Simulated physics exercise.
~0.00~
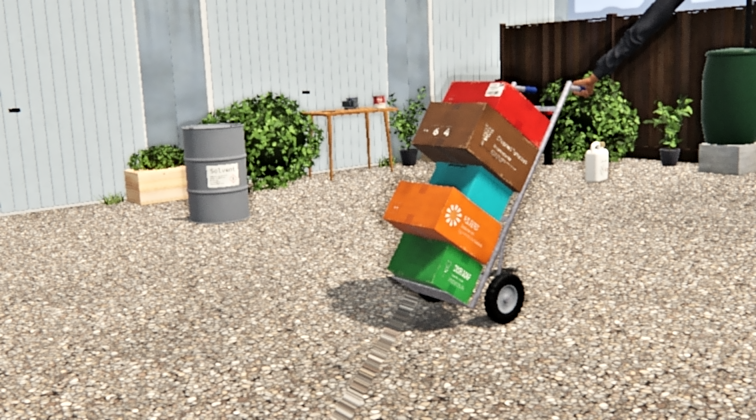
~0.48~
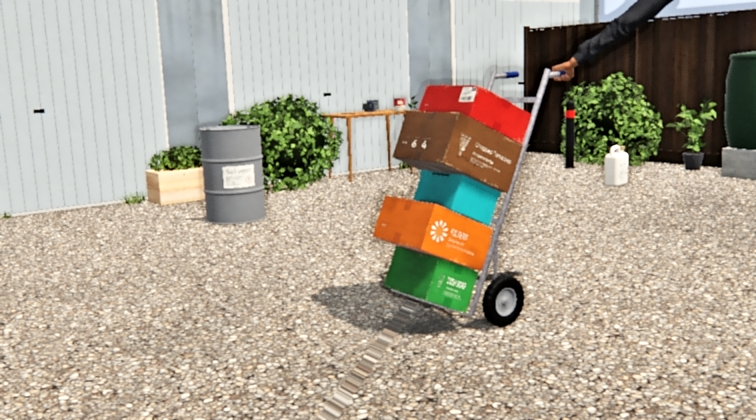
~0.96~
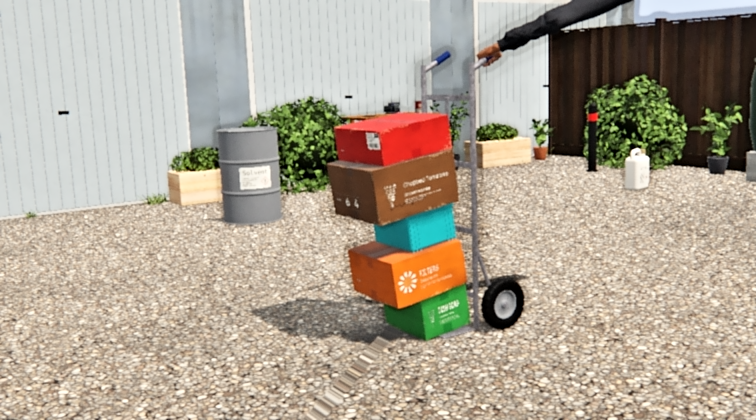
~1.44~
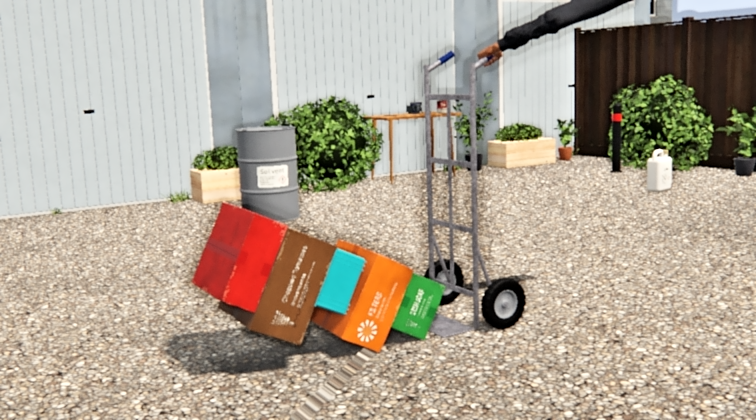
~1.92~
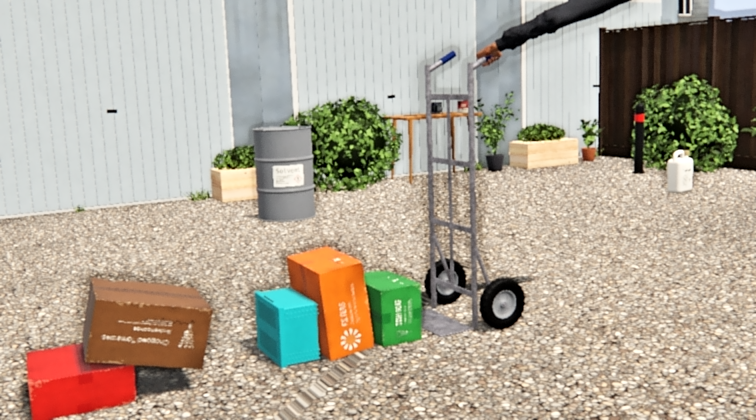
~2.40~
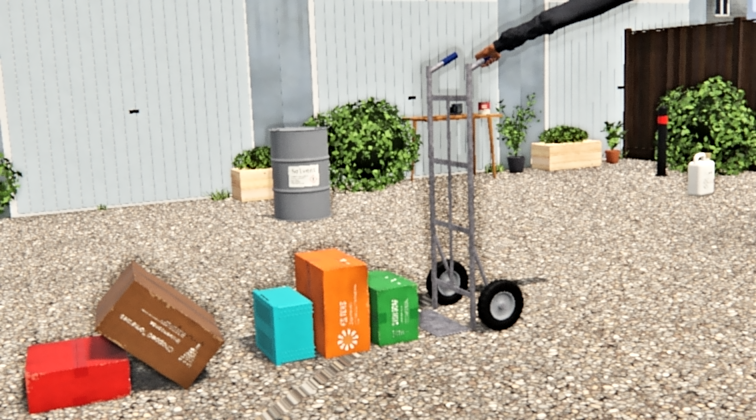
At first, a hand holds a tilted hand truck stacked with five boxes on a gravel yard, green at the bottom, then orange, turquoise, brown and red on top. The arm swings the truck upright, and the stack comes up with it. Once the truck stands straight, the boxes keep going and topple together to the left. They spill onto the gravel, the red and brown ones landing farthest away. The brown box rocks a little more and ends leaning against the red one, while the turquoise, orange and green boxes rest beside the empty-looking, upright truck, still held.
